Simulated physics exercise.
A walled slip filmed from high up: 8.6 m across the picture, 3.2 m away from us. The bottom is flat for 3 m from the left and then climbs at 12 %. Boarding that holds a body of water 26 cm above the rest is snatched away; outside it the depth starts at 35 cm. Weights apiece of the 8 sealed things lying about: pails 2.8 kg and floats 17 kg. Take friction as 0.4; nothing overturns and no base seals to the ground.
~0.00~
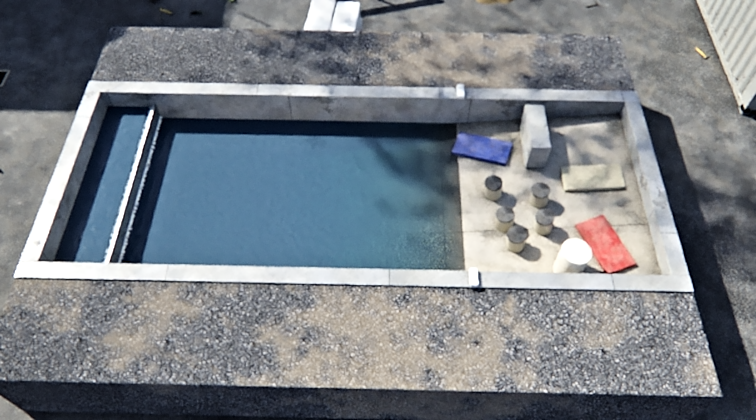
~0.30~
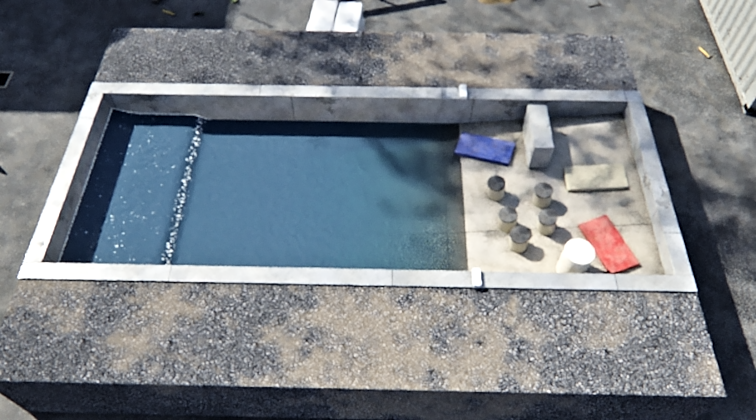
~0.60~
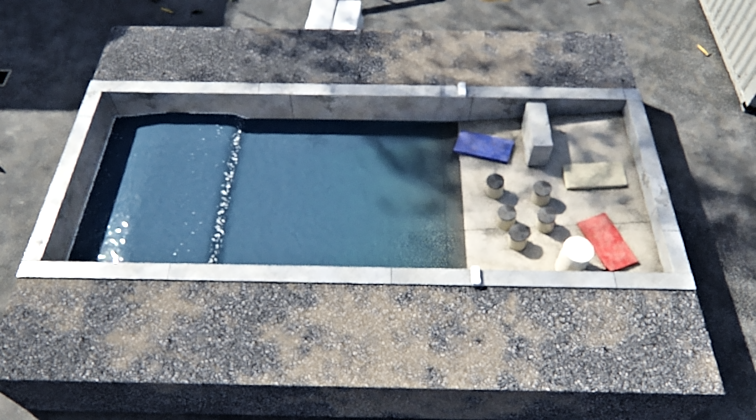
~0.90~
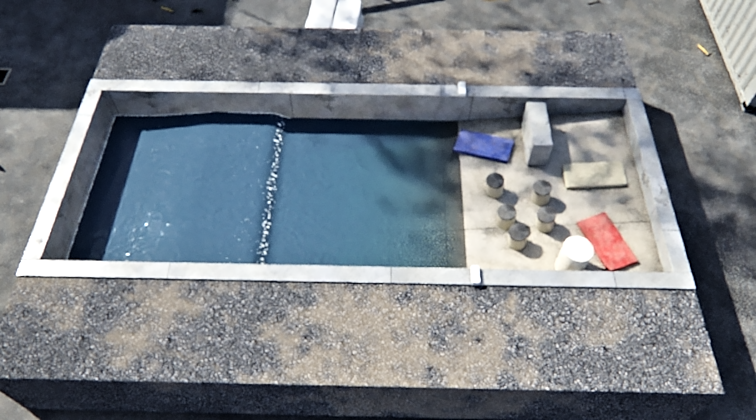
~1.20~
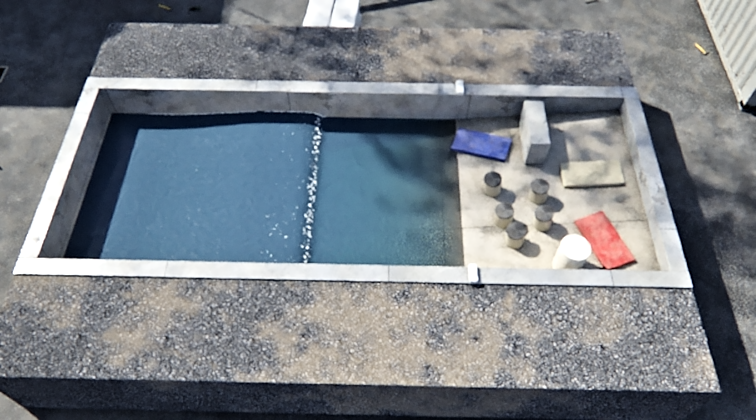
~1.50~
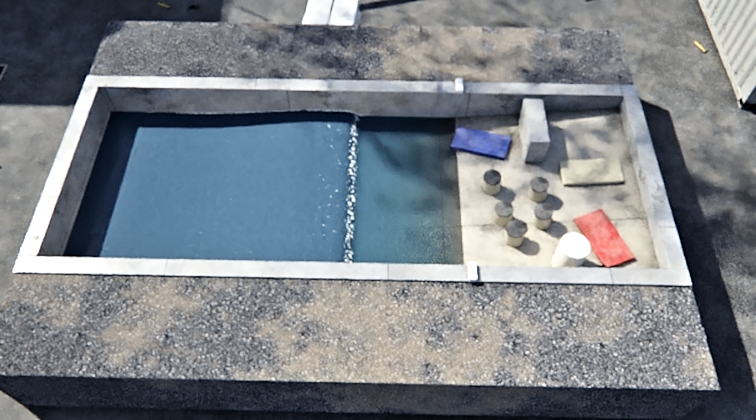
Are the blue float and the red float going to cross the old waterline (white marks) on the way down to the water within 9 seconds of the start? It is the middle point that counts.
Blue float crosses, red float stays short.
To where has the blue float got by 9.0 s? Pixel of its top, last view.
Around (340, 132).
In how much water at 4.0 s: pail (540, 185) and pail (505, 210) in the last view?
Roughly 4 and 5 cm.
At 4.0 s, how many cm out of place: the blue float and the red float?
About 20 and 0 cm.
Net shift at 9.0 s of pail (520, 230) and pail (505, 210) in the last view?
In turn: 80 cm, 100 cm.
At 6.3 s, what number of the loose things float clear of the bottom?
1 of them.
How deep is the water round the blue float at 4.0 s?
Roughly 8 cm.
After 2.1 s the blue float is near (481, 141), 0.0 m from its start, aground; the red float is near (605, 237), 0.0 m from its start, aground; 0 of 8 are over the mark; 0 afloat.
After 4.0 s the blue float is near (471, 135), 0.2 m from its start, afloat; the red float is near (605, 237), 0.0 m from its start, aground; 0 of 8 are over the mark; 4 afloat.
After 6.3 s the blue float is near (357, 132), 2.1 m from its start, afloat; the red float is near (605, 237), 0.0 m from its start, aground; 2 of 8 are over the mark; 1 afloat.
After 9.0 s the blue float is near (340, 132), 2.3 m from its start, afloat; the red float is near (605, 237), 0.0 m from its start, aground; 2 of 8 are over the mark; 2 afloat.
